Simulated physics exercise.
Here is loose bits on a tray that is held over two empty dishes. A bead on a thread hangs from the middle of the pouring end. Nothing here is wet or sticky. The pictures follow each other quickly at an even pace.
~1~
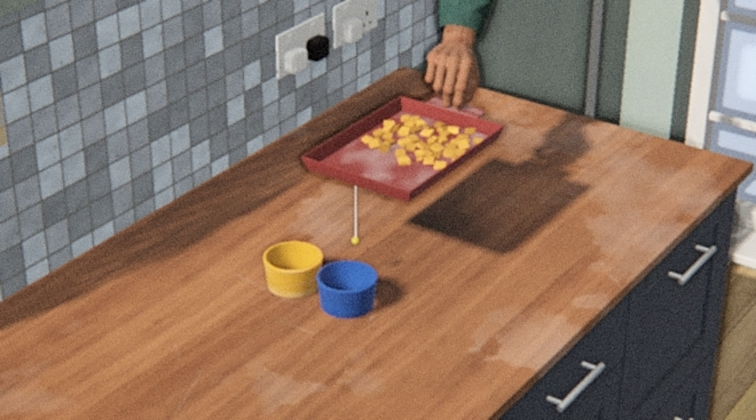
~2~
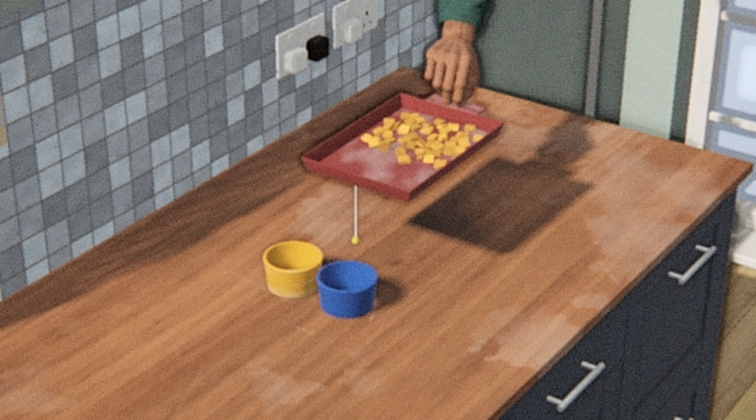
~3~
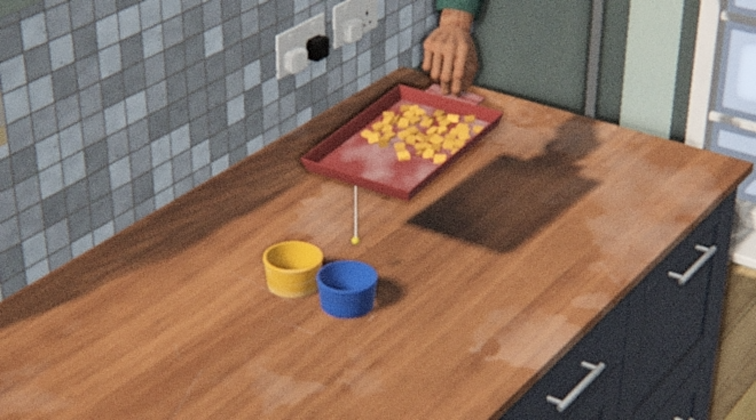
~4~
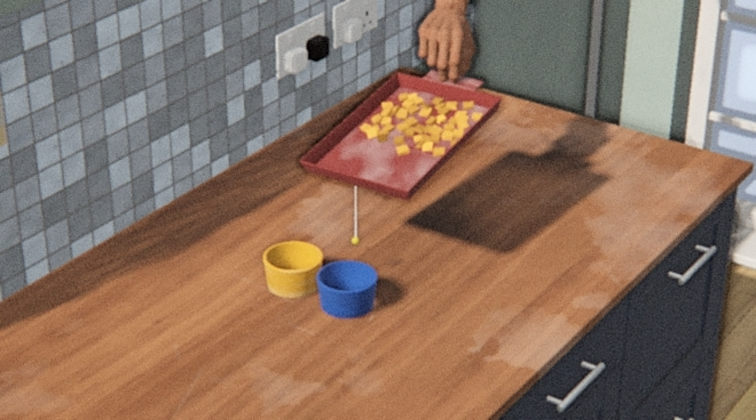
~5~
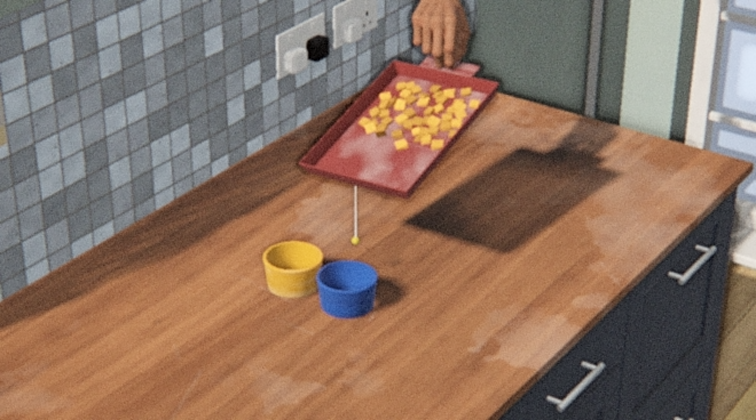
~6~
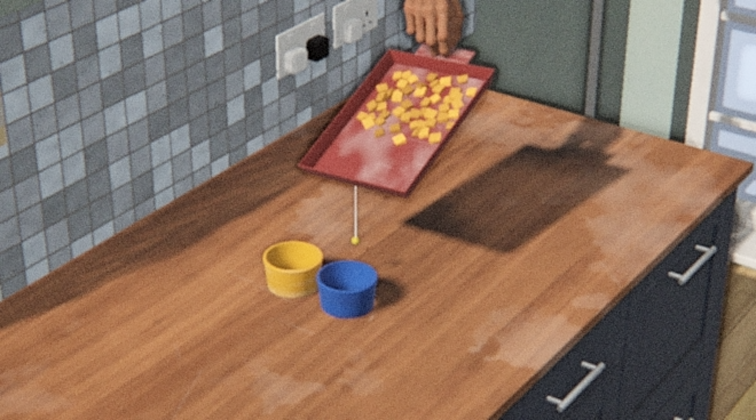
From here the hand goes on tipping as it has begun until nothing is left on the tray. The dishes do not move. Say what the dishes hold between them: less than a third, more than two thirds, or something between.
The two hold between a third and two thirds of the load.
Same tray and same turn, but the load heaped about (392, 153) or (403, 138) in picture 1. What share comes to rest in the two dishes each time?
About 60 and 50 per cent.
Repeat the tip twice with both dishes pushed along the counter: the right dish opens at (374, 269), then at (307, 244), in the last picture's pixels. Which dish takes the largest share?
One: The dish on the left. Two: The right one.
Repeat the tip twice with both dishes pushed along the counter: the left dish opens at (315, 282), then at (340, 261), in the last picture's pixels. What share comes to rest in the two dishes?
Near 0 % and 40 %.
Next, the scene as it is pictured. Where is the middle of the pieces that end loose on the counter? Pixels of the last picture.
Roughly at (309, 269).
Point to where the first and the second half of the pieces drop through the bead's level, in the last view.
First near (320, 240), later near (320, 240).
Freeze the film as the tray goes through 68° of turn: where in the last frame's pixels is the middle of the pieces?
Near (341, 168).
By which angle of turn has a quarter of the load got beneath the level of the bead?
Around 100° of tilt.
Shortly afterwards, tray tipped steeply; the whole lot on the tray.
Next, tray tipped past a quarter turn; near a quarter on the tray; a little in the right dish; a little in the left dish; near a quarter outside both; near a third in the air.
Some moments later, tray tipped past a quarter turn; near a quarter in the right dish; near a quarter in the left dish; near half outside both.
In the end, tray tipped past a quarter turn; near a quarter in the right dish; near a quarter in the left dish; near half outside both.
